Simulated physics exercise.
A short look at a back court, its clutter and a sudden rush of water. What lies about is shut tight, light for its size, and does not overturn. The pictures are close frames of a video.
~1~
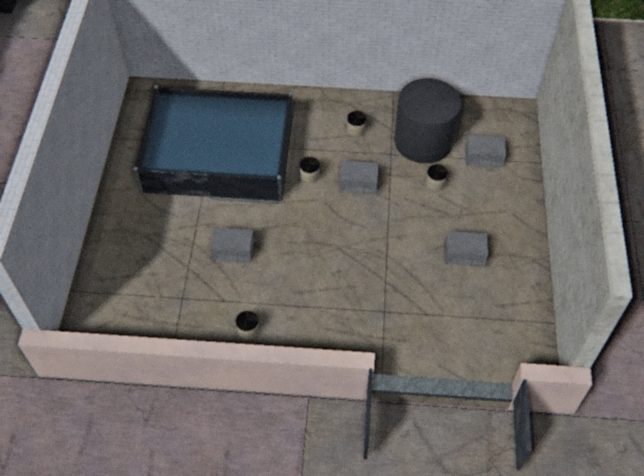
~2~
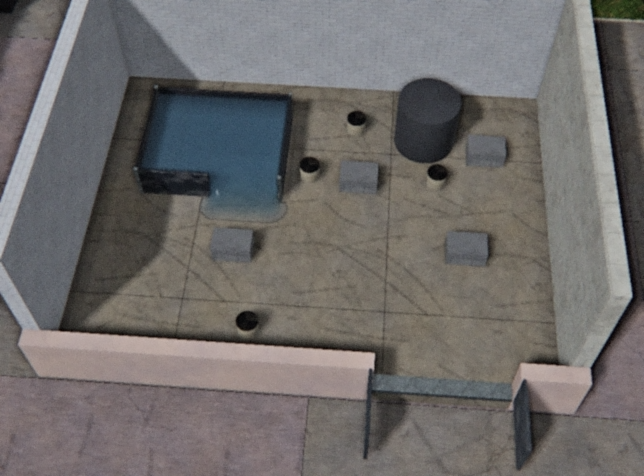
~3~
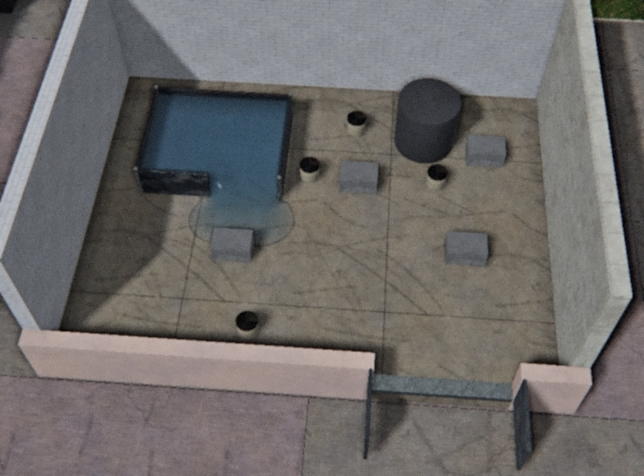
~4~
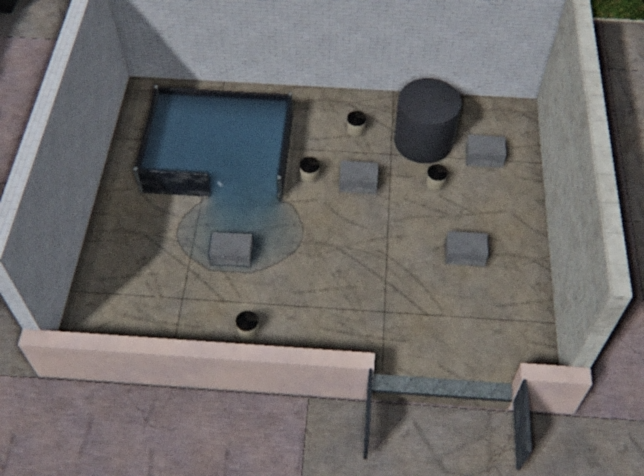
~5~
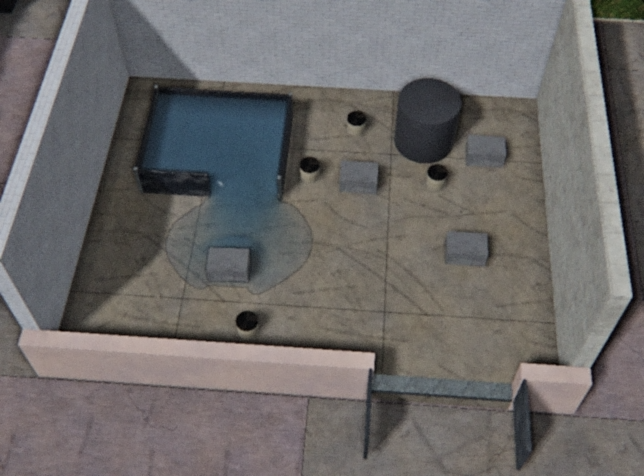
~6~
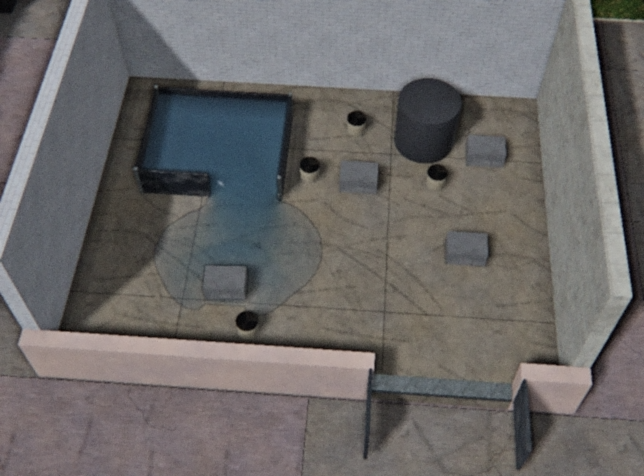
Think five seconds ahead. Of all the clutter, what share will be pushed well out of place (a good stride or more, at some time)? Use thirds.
Share: Less than a third.
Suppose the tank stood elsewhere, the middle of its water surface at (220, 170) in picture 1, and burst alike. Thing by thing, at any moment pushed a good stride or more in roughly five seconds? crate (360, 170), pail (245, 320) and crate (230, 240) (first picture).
In that order: Under that, that far or more, swept aside.
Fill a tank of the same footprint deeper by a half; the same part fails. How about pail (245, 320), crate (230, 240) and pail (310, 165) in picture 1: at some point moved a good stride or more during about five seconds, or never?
In turn: Yes, pushed that far, under that.
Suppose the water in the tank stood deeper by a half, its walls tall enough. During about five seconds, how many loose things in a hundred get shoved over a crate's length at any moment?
Close to 20 %.
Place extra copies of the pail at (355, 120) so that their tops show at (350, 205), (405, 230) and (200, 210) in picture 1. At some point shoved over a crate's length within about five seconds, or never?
As listed: Never so far, short of that, that far or more.
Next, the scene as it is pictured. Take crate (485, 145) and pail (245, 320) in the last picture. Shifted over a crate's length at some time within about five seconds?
As listed: Under that, pushed that far.
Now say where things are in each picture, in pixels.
The first picture shows a crate at (232, 239), on the bottom; a crate at (487, 145), on the bottom; 0 of 8 have shifted.
The second picture shows a crate at (232, 239) rests on the ground; a crate at (487, 145), on the bottom; 0 of 8 have shifted.
The third picture shows a crate at (232, 239), on the bottom; a crate at (487, 145), on the bottom; 0 of 8 have shifted.
The fourth picture shows a crate at (231, 244), on the bottom, close to its start; a crate at (487, 145), on the bottom; 1 of 8 have shifted.
The fifth picture shows a crate at (228, 259), on the bottom, a stride from its start; a crate at (487, 145) rests on the ground; 1 of 8 have shifted.
The sixth picture shows a crate at (225, 277), on the bottom, a stride from its start; a crate at (487, 145), on the bottom; 1 of 8 have shifted.
A moment on, 1 of 8 are well off their spots; 0 afloat.
Next, 1 of 8 are well off their spots; 2 afloat.
Later, 2 of 8 are well off their spots; 2 afloat.
In the end, 2 of 8 are well off their spots, and 2 have been at some point; 2 afloat.
